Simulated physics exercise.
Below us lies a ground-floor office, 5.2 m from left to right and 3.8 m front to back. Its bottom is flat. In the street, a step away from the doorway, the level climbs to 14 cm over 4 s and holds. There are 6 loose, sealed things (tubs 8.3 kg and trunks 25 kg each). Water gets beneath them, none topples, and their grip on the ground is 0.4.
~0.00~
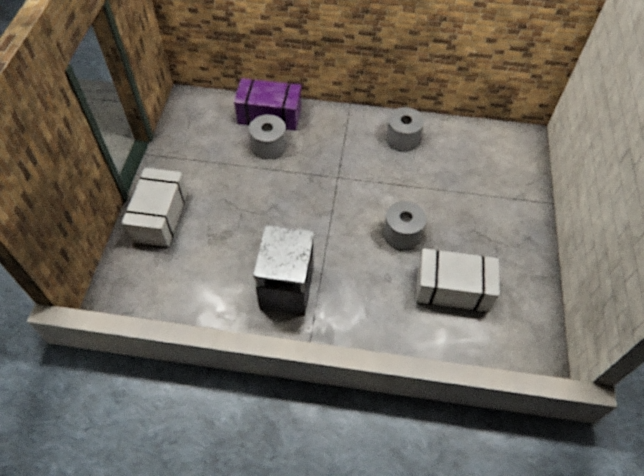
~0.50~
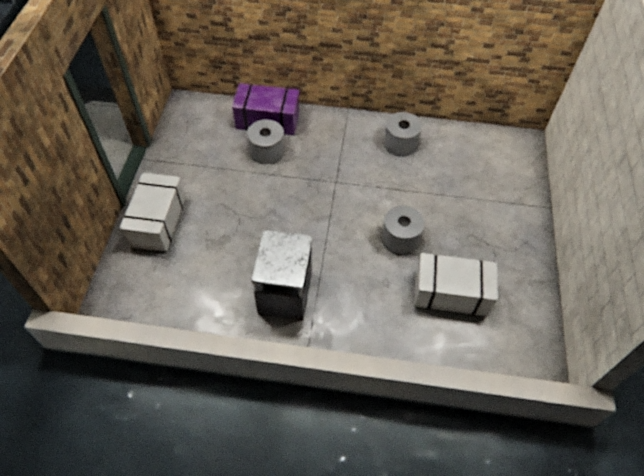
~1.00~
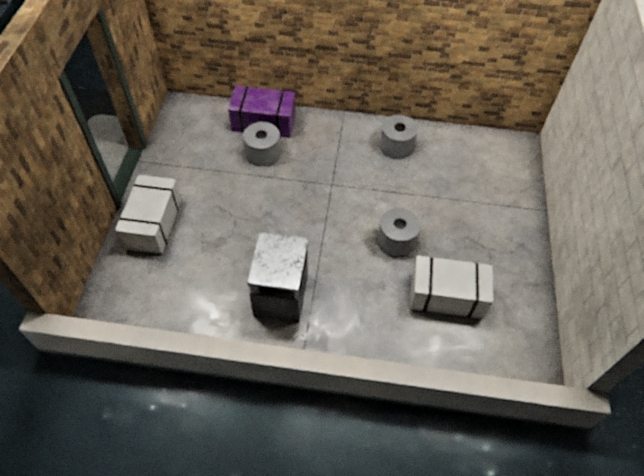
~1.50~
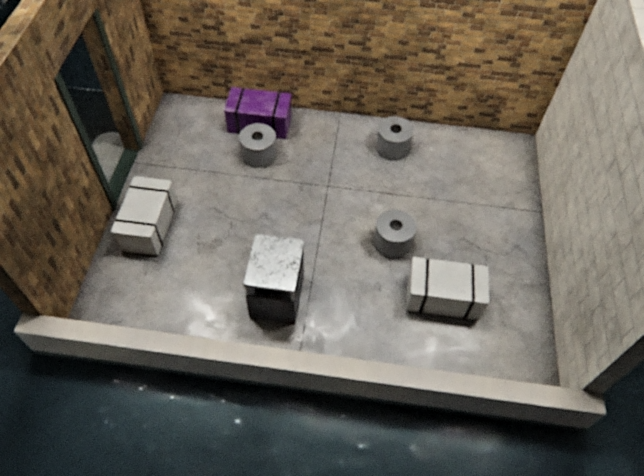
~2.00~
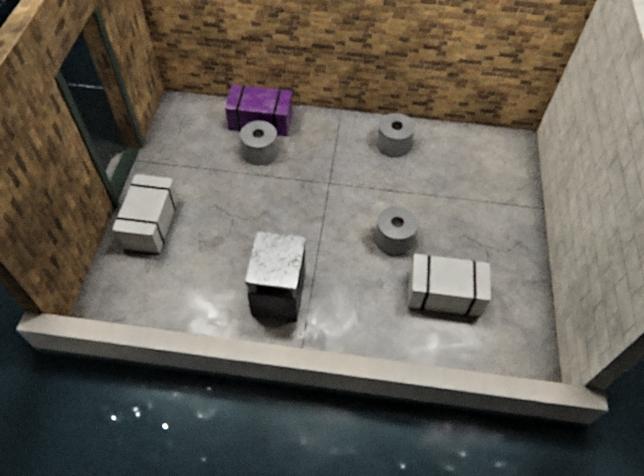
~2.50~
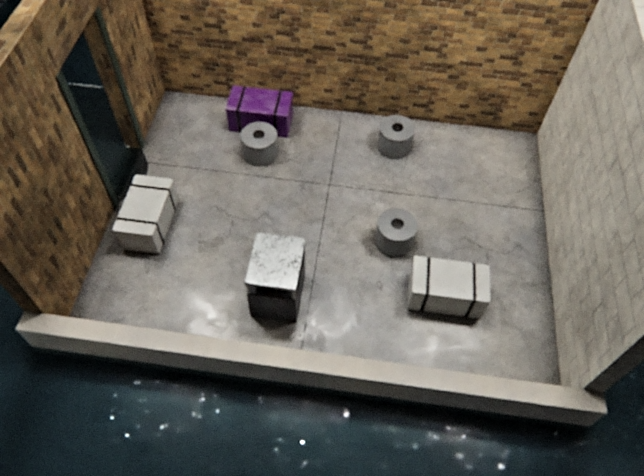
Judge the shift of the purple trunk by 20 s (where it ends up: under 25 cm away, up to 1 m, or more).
Purple trunk barely shifts.
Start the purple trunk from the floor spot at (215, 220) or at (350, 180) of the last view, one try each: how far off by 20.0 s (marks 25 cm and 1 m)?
In turn: It stays put; it stays put.
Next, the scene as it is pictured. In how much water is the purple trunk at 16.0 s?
Roughly 5 cm.
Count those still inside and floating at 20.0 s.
4 of them.
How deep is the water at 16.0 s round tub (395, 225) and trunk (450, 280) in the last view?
Roughly 5 and 6 cm.
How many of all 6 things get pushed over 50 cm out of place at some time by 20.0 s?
I count 2.
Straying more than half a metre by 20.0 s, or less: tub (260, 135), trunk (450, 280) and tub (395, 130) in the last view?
In that order: More, short of it, over.
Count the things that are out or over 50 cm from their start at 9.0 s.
I count 1.
After 4.0 s the purple trunk is near (259, 101), 0.0 m from its start, aground; 0 afloat.
After 9.0 s the purple trunk is near (259, 101), 0.0 m from its start, aground; 0 afloat.
After 16.0 s the purple trunk is near (259, 101), 0.0 m from its start, aground; 2 afloat.
After 20.0 s the purple trunk is near (259, 101), 0.0 m from its start, aground; 4 afloat.
